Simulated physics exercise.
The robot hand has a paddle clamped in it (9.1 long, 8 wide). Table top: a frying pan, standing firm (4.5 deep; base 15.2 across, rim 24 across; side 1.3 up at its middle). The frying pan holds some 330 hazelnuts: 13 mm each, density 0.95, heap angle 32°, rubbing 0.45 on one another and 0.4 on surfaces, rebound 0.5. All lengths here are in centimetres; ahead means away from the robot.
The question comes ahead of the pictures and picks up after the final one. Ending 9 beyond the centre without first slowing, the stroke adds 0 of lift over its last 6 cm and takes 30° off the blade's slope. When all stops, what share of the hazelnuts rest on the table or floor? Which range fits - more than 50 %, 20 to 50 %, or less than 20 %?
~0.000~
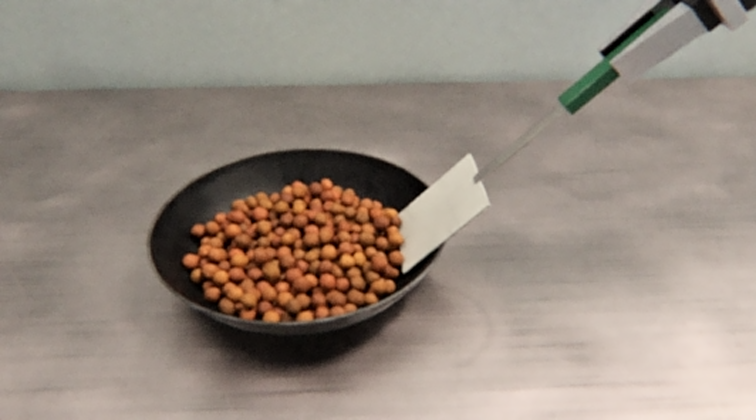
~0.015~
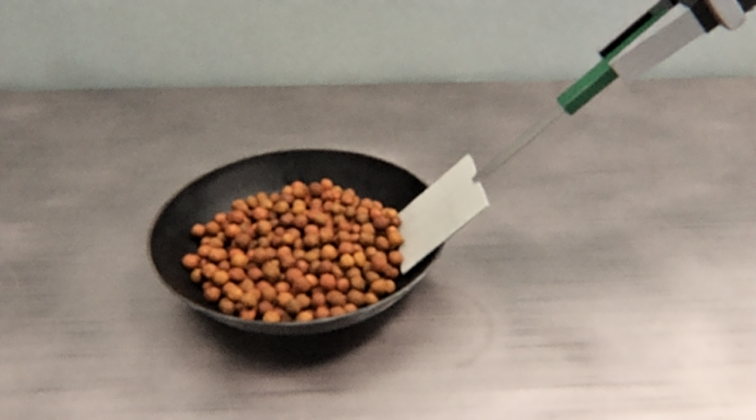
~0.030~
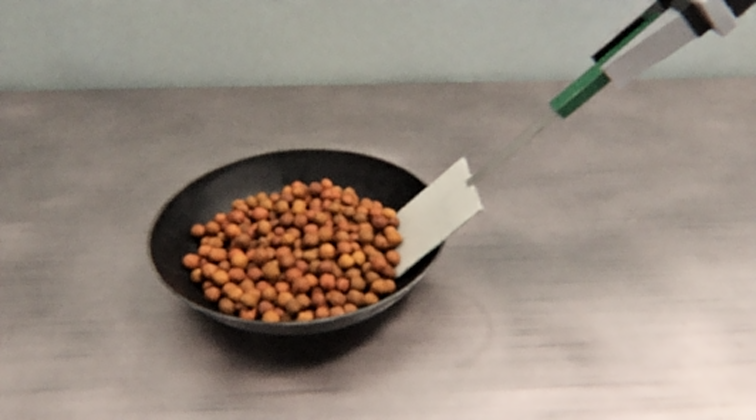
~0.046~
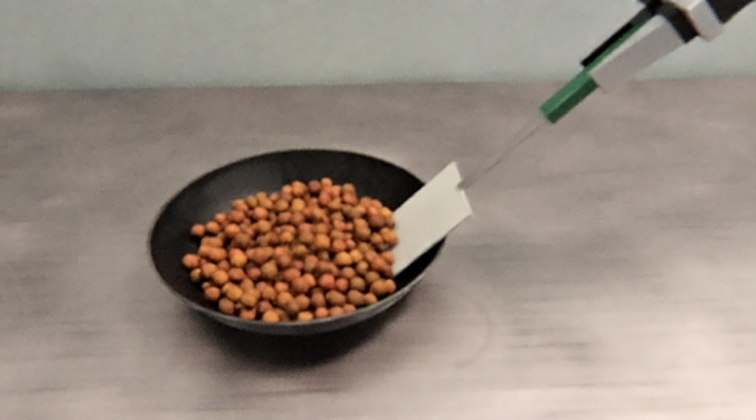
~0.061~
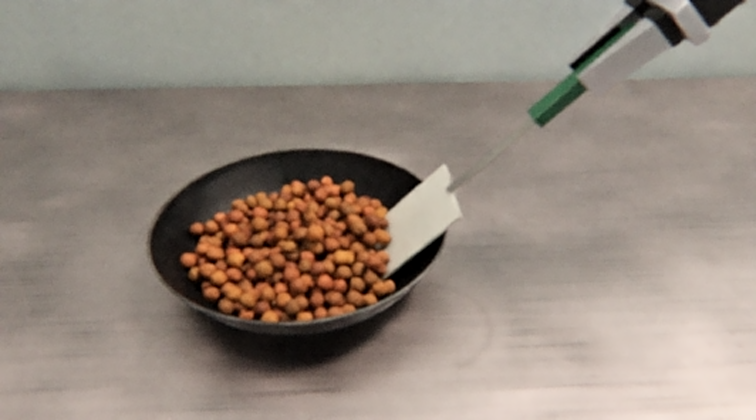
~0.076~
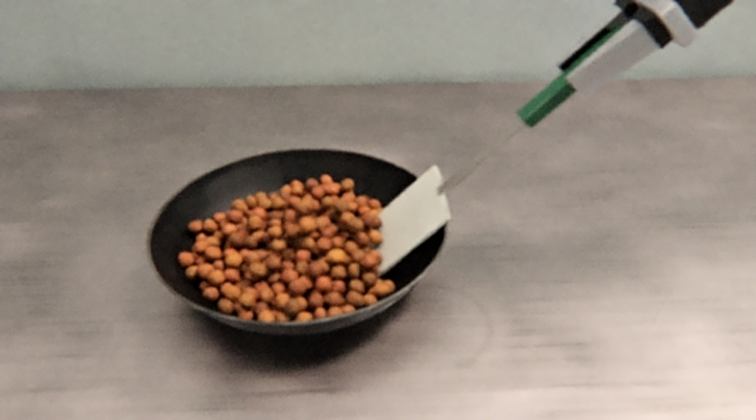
The range that fits is less than 20 %.
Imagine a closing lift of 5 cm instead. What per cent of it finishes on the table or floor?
It comes to around 25 percent.
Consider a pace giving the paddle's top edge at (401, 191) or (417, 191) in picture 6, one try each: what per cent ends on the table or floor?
Estimates: About 20 %, about 20 %.
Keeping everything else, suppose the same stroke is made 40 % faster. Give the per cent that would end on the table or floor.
Approx. 15 per cent.
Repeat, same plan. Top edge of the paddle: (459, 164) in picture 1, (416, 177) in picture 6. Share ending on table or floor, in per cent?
About 15 per cent.
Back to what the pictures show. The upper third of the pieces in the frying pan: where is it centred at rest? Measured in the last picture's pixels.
About (208, 224).
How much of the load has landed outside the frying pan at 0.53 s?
That would be near 10 per cent, give or take.
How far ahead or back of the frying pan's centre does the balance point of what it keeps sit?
Ahead of centre, near 3.5 centimetres.
By 0.18 s, sloping 46°, highest piece 5 above the table; 332 in the frying pan.
By 0.28 s, sloping 35°, highest piece 5 above the table; 332 in the frying pan.
By 0.53 s, sloping 16°, highest piece 7 above the table; 298 in the frying pan, 30 on the table or floor, 4 on the blade or in flight.
By 1.58 s, sloping 16°, highest piece 6 above the table; 295 in the frying pan, 37 on the table or floor.
Final count, 295 in the frying pan, 37 on the table or floor. That is 11 % on the table or floor.
